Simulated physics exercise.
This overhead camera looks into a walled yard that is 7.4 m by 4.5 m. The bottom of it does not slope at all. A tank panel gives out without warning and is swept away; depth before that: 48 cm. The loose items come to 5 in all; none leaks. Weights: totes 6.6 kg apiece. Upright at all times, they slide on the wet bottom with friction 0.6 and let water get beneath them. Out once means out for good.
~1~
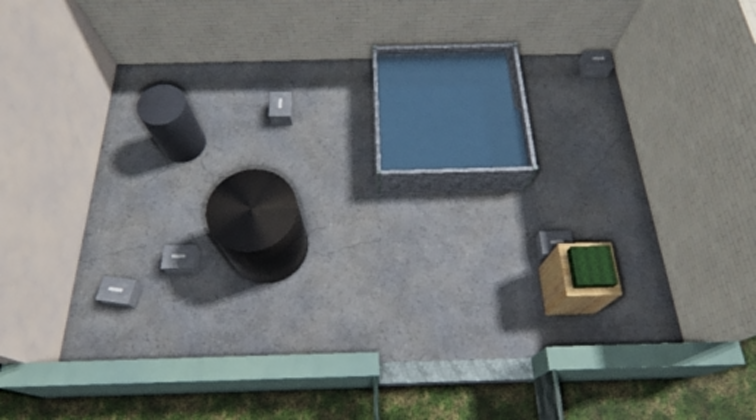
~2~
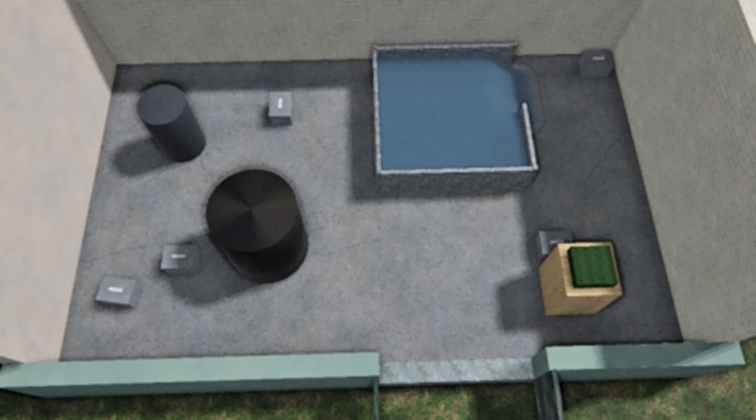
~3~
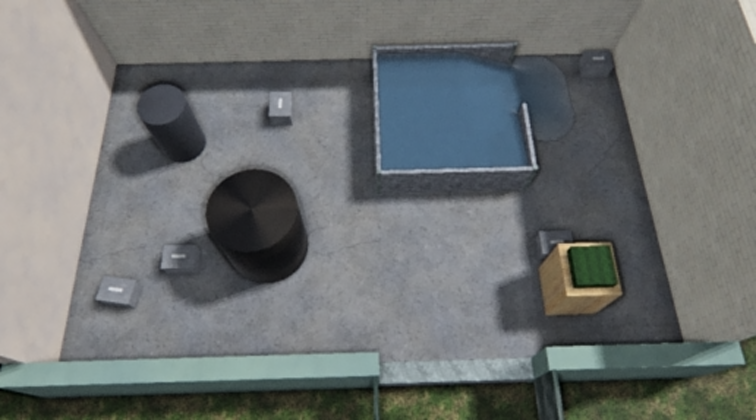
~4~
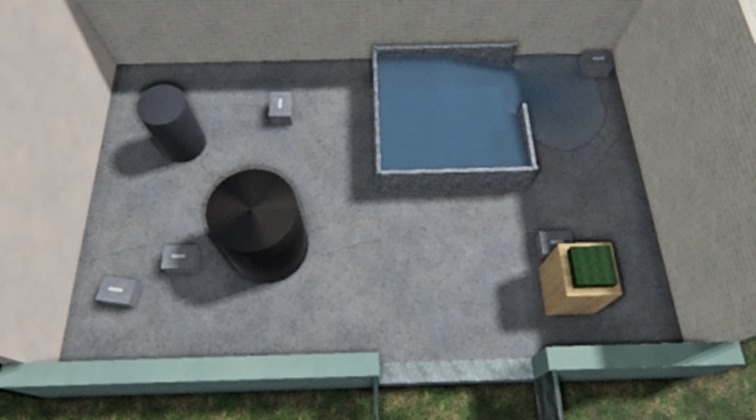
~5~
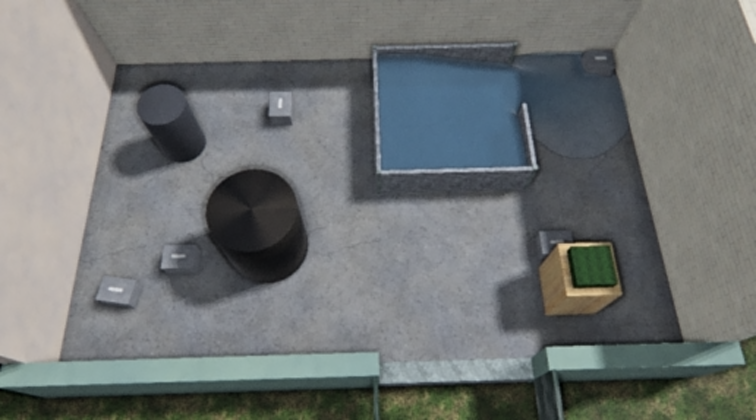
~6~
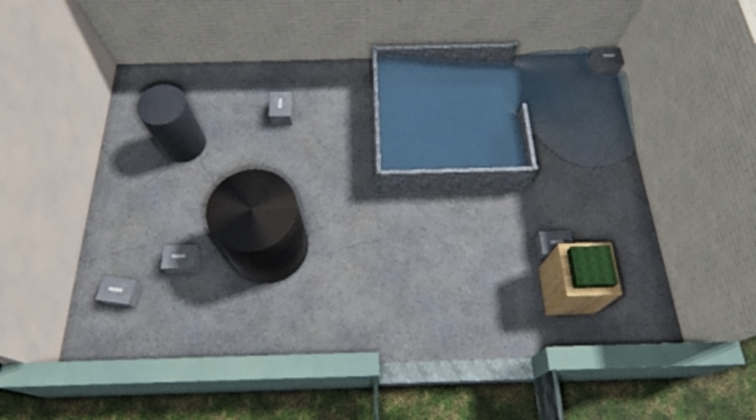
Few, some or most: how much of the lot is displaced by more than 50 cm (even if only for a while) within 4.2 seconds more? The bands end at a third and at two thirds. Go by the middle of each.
Share: From one to two thirds.
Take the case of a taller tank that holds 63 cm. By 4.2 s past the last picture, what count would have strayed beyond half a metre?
Result: 2.
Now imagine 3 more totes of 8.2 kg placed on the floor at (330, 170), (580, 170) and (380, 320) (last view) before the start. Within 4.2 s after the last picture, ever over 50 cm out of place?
Going through them, I'd say falls short, exceeds it and finally falls short.
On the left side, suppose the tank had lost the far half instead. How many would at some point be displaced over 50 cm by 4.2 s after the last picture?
Then the count would be 3.
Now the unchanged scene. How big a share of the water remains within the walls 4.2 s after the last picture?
Around 100 per cent of the water is still in there.
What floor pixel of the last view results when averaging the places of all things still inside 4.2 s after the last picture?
The centre is close to (286, 251).
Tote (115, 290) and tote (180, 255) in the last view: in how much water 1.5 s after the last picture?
I'd estimate 0 cm for the first and 0 cm for the second.
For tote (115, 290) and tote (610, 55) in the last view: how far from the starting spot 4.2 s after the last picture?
0 cm, then 450 cm.
Then, 0.4 s after the last picture 0 of 5 are over 50 cm from their spots; 1 afloat.
Then, 1.5 s after the last picture 1 of 5 are over 50 cm from their spots; 1 afloat.
Then, 2.8 s after the last picture 2 of 5 are over 50 cm from their spots; 1 afloat.
Then, 4.2 s after the last picture 2 of 5 are over 50 cm from their spots, and 2 have been at some point; 0 afloat.
